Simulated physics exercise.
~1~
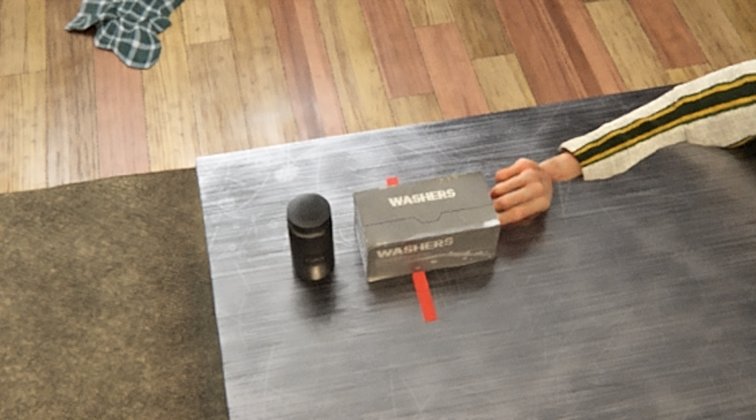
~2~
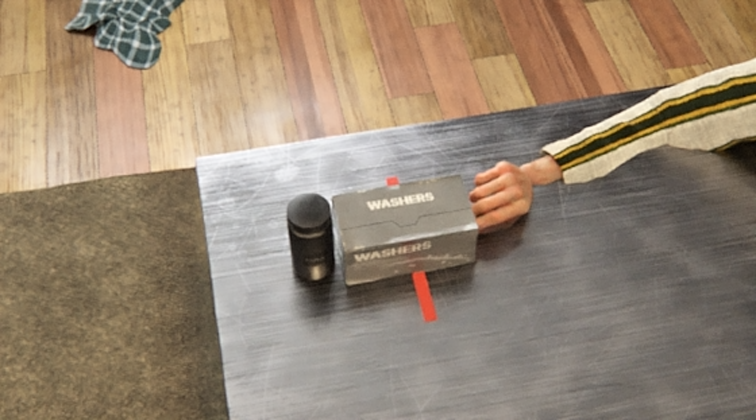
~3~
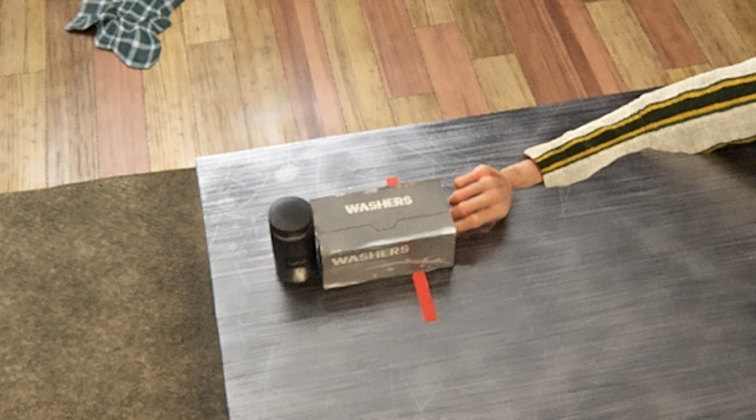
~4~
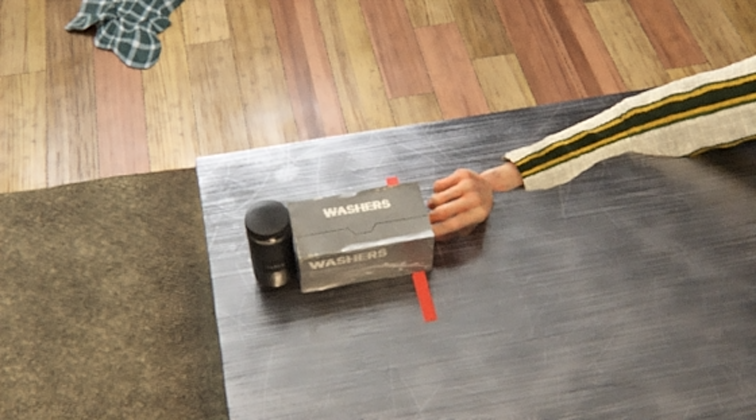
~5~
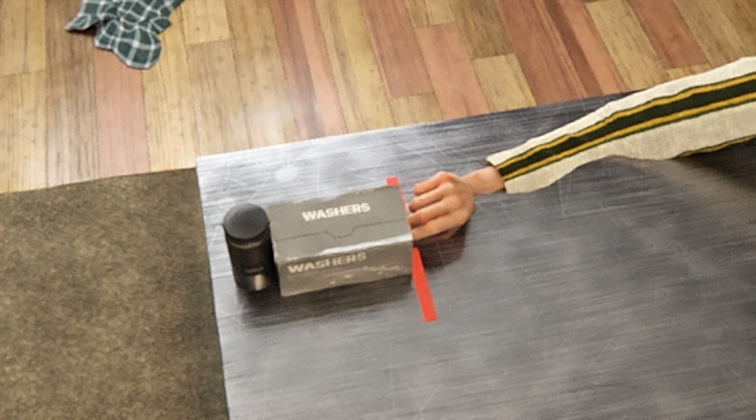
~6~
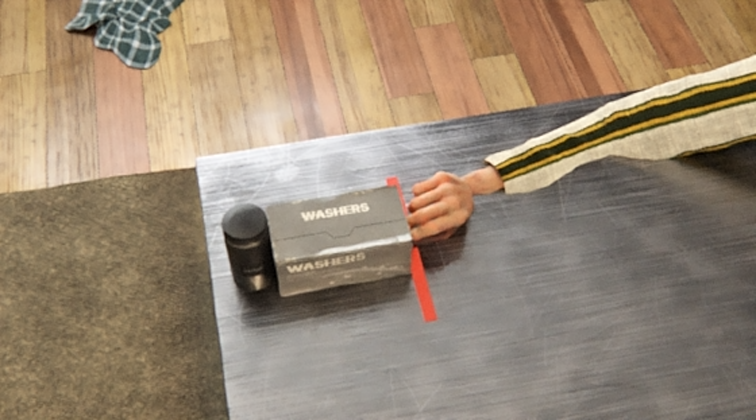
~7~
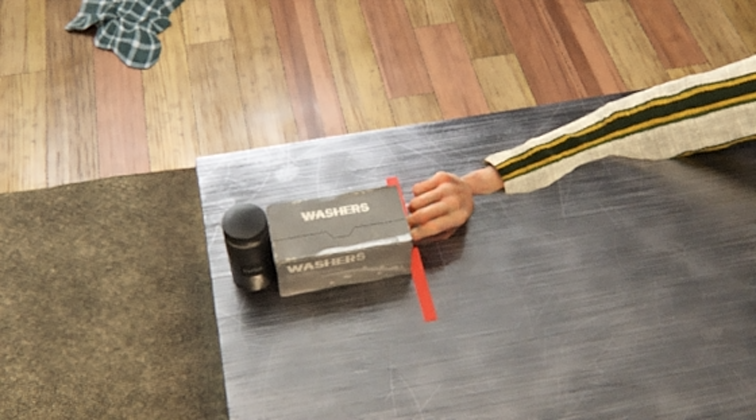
Hand pushing a grey washers box left across red tape into an upright black jar, both sliding, then stopping on the table.
